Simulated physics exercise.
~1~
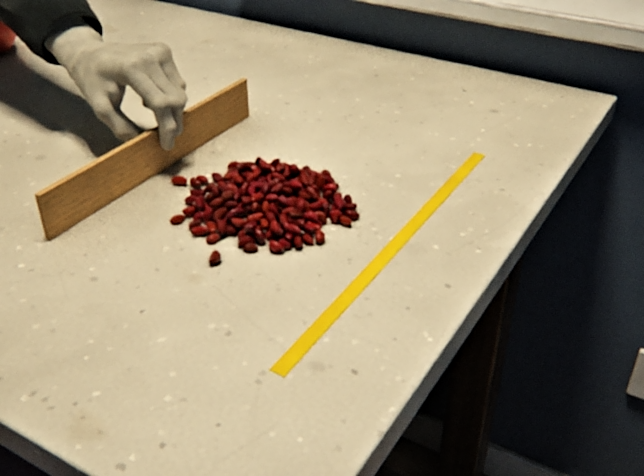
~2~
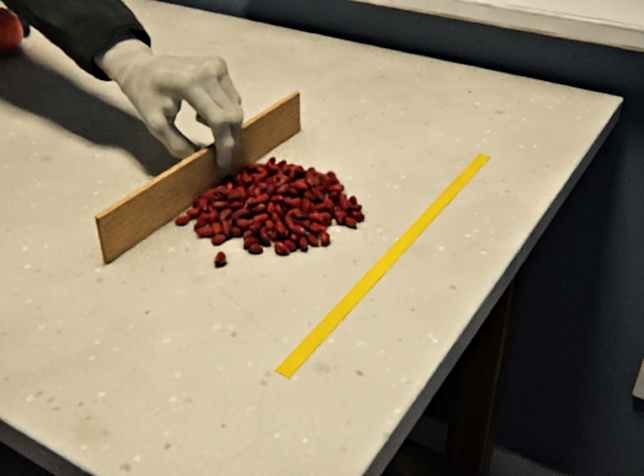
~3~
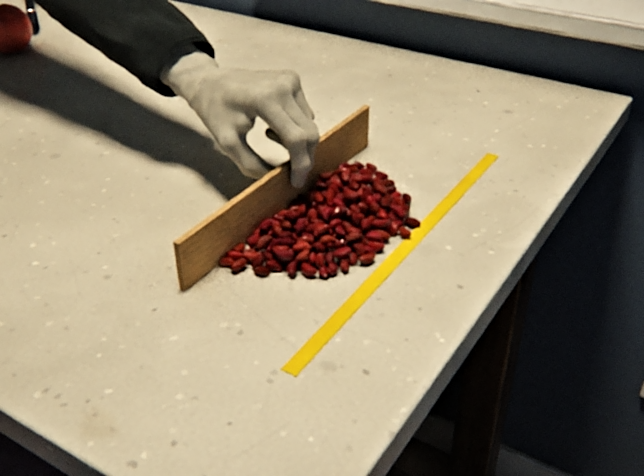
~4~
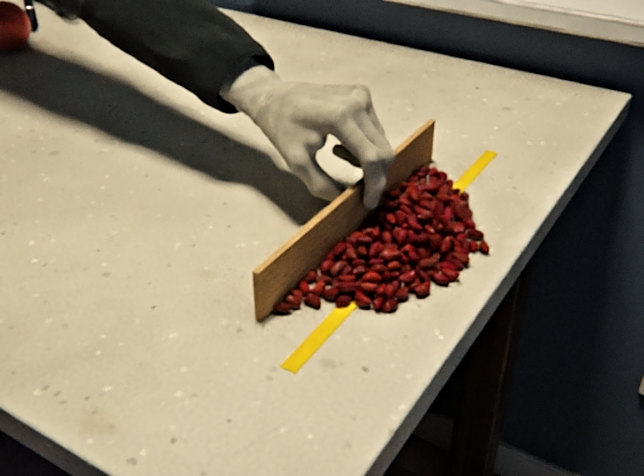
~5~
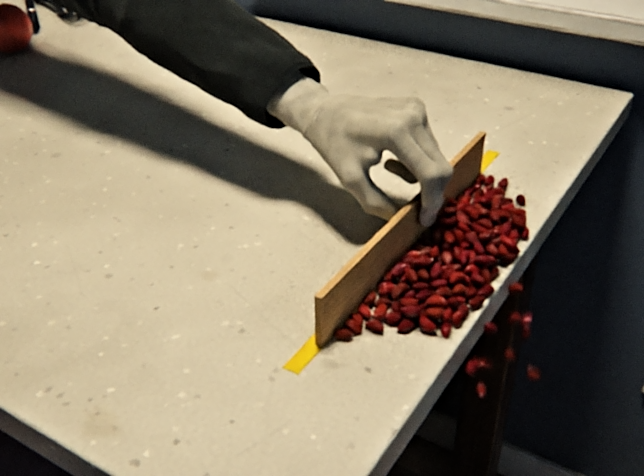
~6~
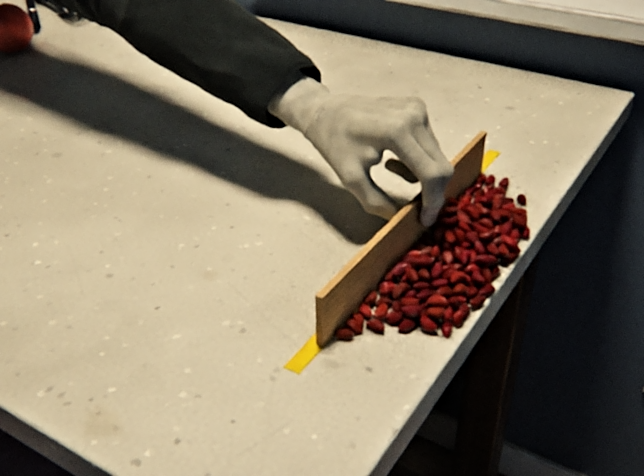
In this clip, a hand pushes an upright wooden-looking strip against a heap of small dark red pieces, sliding them right across a pale table and over a yellow tape line; the strip stops at the tape as a few pieces fall off the edge, most remaining on the table.
